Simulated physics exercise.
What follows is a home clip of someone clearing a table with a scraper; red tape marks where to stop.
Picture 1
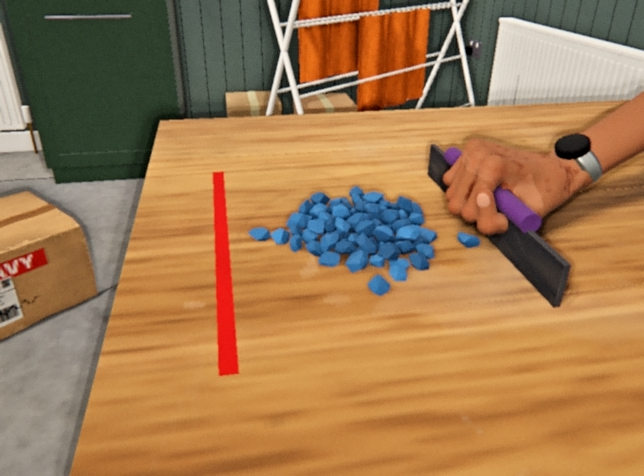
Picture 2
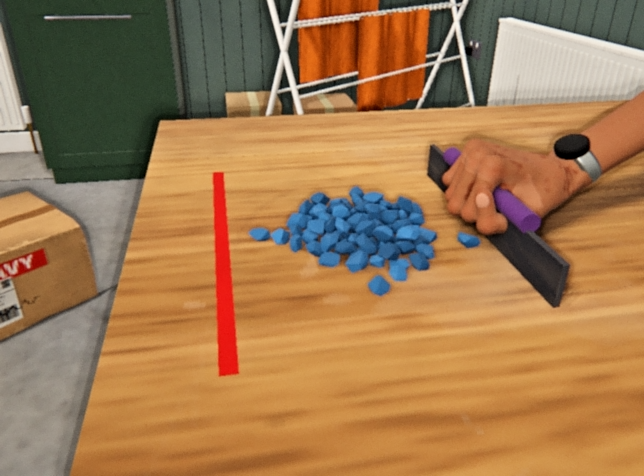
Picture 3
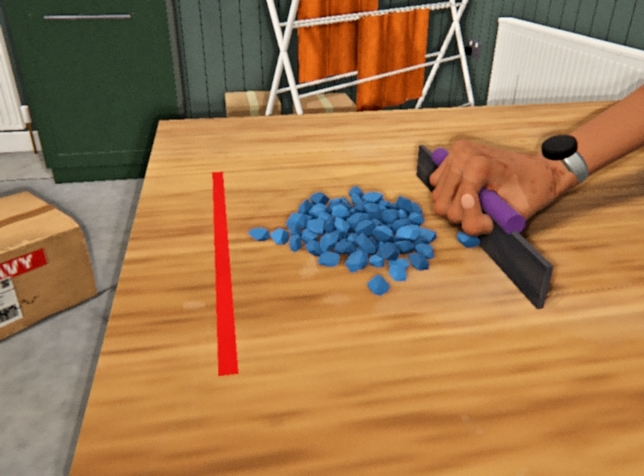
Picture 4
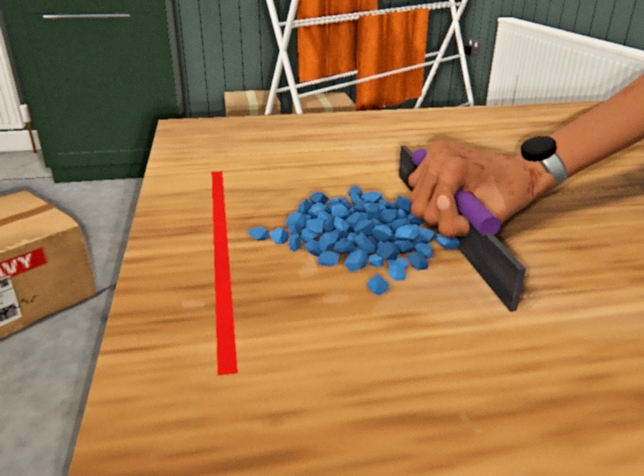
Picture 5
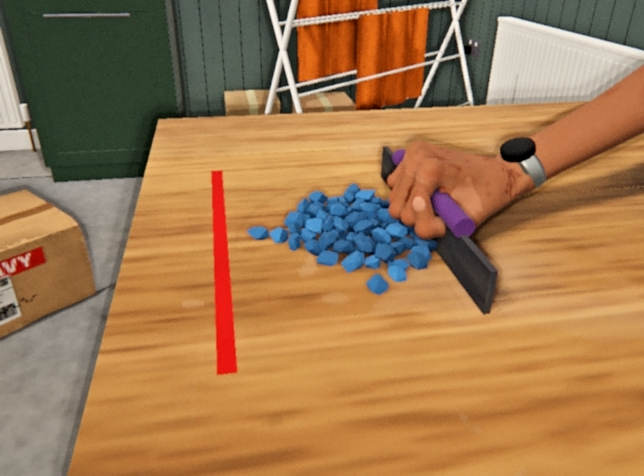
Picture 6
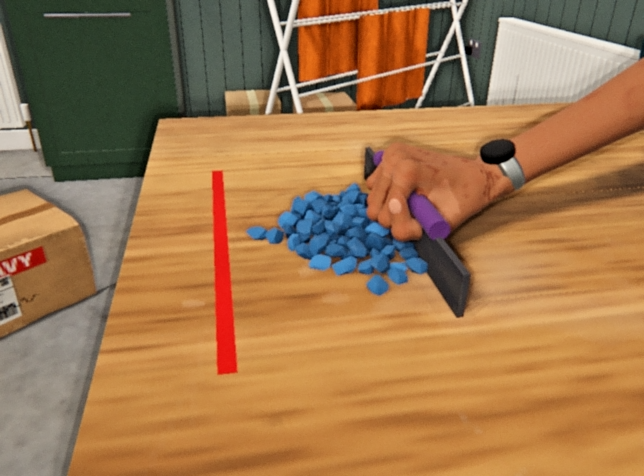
A hand gripping a scraper by its purple handle rested on a wooden table, then slid it left into a heap of small blue stones, pushing most of them slightly toward the red tape.
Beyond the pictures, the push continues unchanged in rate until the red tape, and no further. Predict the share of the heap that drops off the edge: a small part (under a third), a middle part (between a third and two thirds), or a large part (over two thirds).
A small part, under a third.
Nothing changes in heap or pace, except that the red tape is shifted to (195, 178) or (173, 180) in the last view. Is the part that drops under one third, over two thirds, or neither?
For the first place it's the middle third, and for the second it's beyond two thirds.
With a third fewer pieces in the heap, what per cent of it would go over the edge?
Near 10 per cent of the pieces.
Soon, scraper still moving, near (306, 202); heap all on the table, its front near (180, 232).
A while on, scraper stopped at the red tape; heap a small part over the edge.
Towards the end, scraper stopped at the red tape; heap about a quarter over the edge.
Finally, scraper stopped at the red tape; heap about a quarter over the edge.
